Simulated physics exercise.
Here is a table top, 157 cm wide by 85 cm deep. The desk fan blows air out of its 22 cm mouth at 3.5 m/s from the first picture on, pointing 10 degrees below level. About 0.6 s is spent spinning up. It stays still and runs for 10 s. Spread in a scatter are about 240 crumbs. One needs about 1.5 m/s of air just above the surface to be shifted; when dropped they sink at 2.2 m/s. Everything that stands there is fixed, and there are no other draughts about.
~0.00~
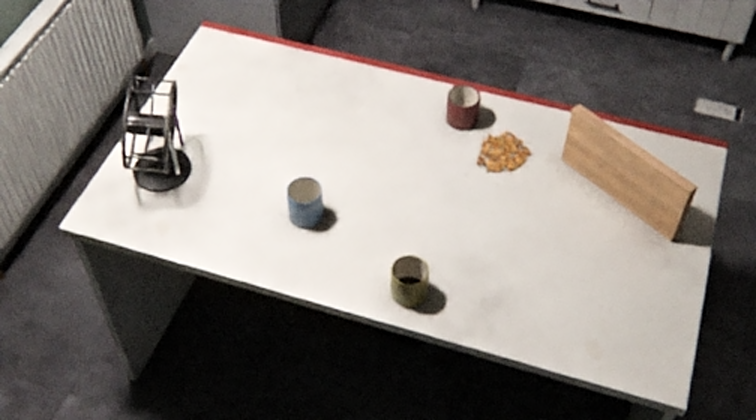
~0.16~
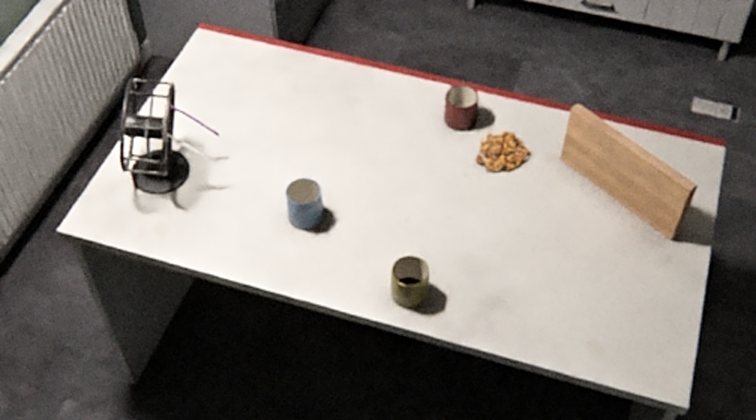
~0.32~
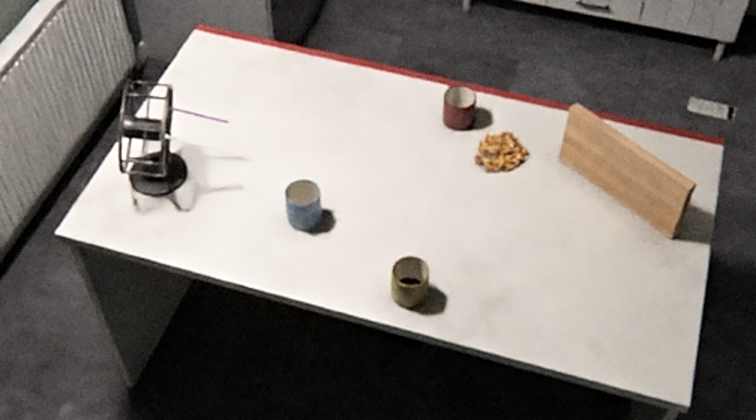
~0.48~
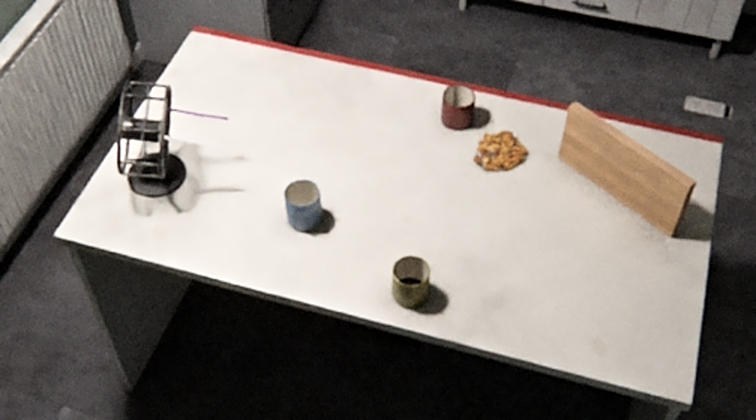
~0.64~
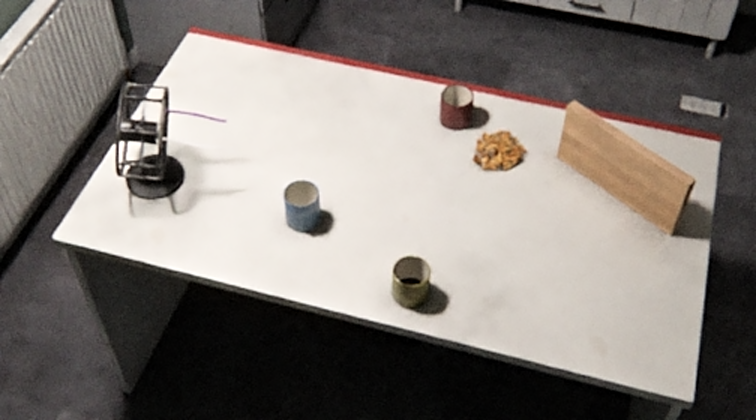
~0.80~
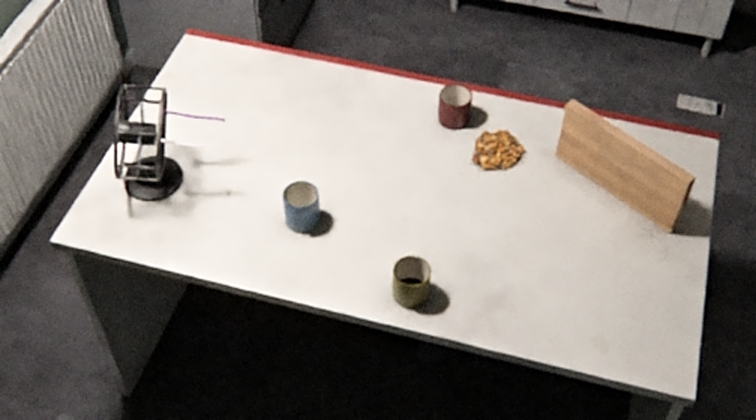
On a white table top, a desk fan blows a thin streamer while crumbs stay still.
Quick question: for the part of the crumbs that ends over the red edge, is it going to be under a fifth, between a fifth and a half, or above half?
I would say above half.
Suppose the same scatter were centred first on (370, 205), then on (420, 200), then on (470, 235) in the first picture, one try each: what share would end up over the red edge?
Results, one try each: 0 %, 0 %, 0 %.
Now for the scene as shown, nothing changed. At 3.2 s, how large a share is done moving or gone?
Some 80 per cent.
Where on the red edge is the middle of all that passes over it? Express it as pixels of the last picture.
Median crossing point, approx. (593, 109).
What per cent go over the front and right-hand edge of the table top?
Roughly 0 % front, roughly 10 % right-hand.
After 2.0 s, 68 % are over the red edge; the middle of those still in play is near (584, 170); 76 % have settled or left.
After 3.2 s, 70 % are over the red edge; the middle of those still in play is near (562, 161); 83 % have settled or left.
After 5.5 s, 70 % are over the red edge; the middle of those still in play is near (579, 171); 85 % have settled or left.
After 10.0 s, at the end, 70 % are over the red edge; the middle of those still in play is near (583, 171).
